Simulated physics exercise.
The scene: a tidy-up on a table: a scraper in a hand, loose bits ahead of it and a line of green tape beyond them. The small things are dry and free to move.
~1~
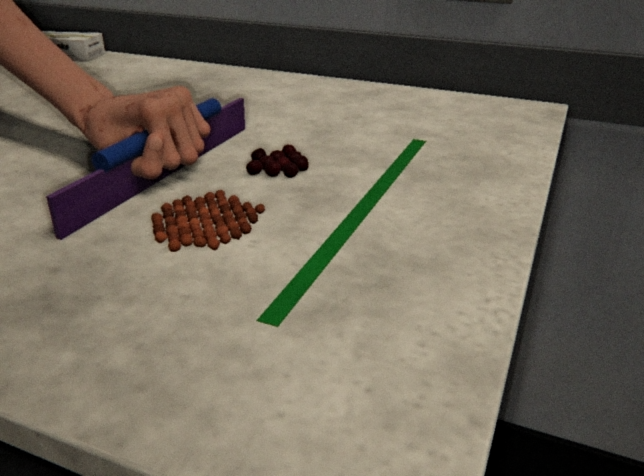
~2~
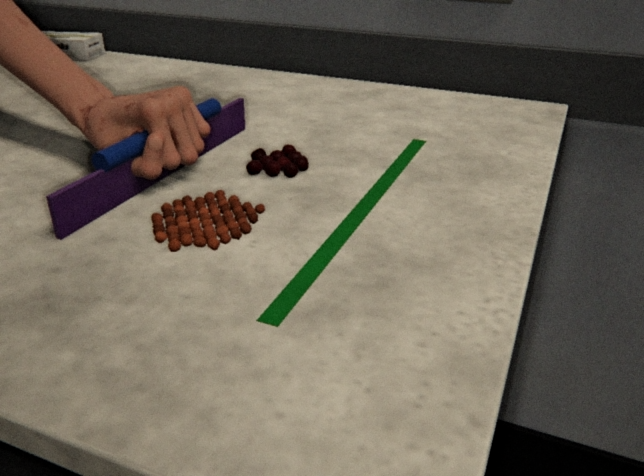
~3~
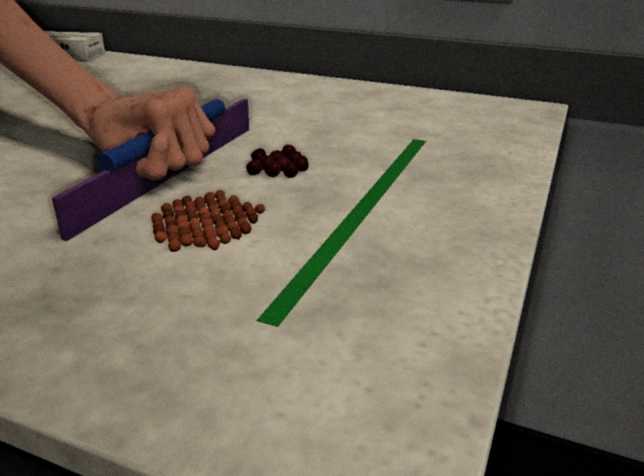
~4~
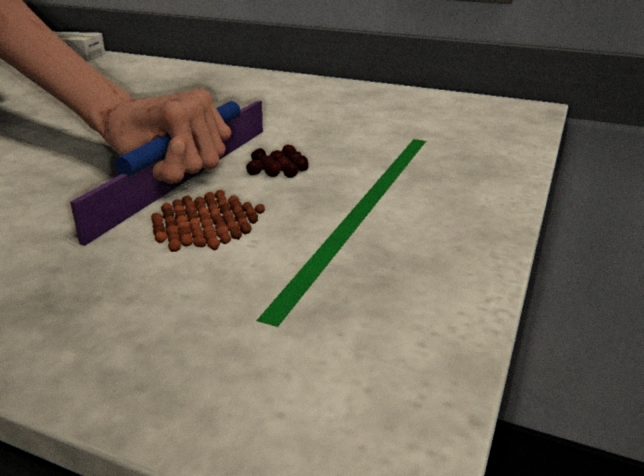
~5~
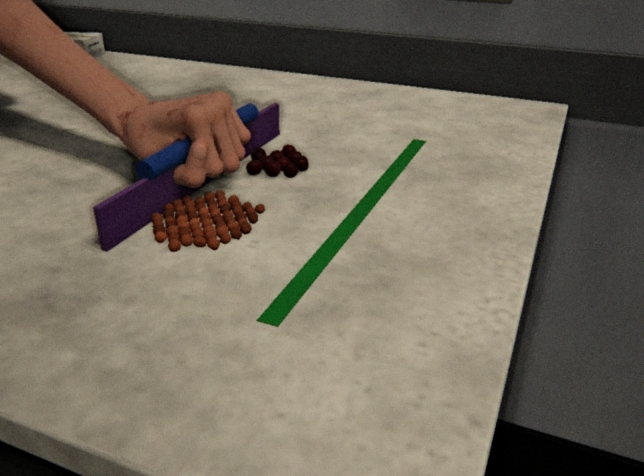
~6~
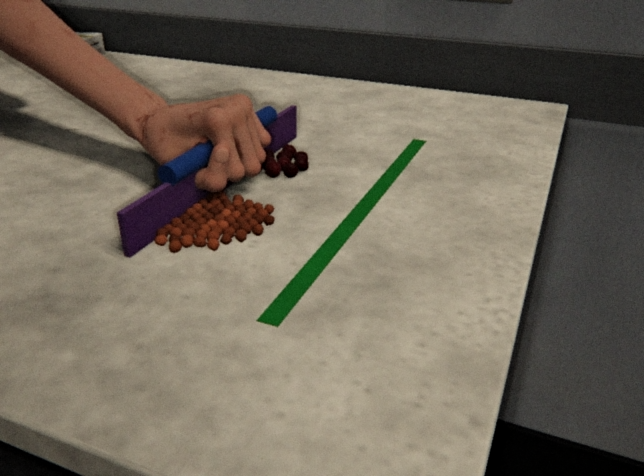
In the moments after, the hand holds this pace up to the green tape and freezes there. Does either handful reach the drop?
The near handful keeps clear of the drop and the far handful keeps clear of the drop.
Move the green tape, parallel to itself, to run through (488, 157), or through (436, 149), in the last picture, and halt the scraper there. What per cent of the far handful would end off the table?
About 0 and 0 per cent.
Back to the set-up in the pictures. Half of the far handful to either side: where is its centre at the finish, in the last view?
Roughly at (412, 184).
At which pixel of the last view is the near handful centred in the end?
Roughly at (376, 251).
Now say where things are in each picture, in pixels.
In the first picture, scraper at (72, 206), at rest; green tape at (415, 146), well back from the edge; edge at (536, 245); near handful at (205, 219), some clay pellets; far handful at (284, 164), a few dried cherries.
In the second picture, scraper at (72, 206), at rest; far handful at (284, 164).
In the third picture, scraper at (77, 208); near handful at (205, 219).
In the fourth picture, scraper at (95, 212); far handful at (284, 164).
In the fifth picture, scraper at (117, 217); near handful at (205, 219).
In the sixth picture, scraper at (140, 222); green tape at (415, 146); edge at (536, 245); near handful at (220, 219), about two thirds pushed along; far handful at (284, 164), a small part pushed along.
Then, 0.40 s past the last view, scraper still moving, near (300, 160); near handful all on the table, its front near (337, 241); far handful all on the table, its front near (354, 180).
Then, 0.82 s past the last view, scraper stopped at the green tape; near handful all on the table, its front near (417, 261); far handful all on the table, its front near (430, 193).
Then, 1.10 s past the last view, scraper stopped at the green tape; near handful all on the table, its front near (428, 264); far handful all on the table, its front near (435, 194).
Finally, scraper stopped at the green tape; near handful all on the table, its front near (428, 264); far handful all on the table, its front near (435, 194).
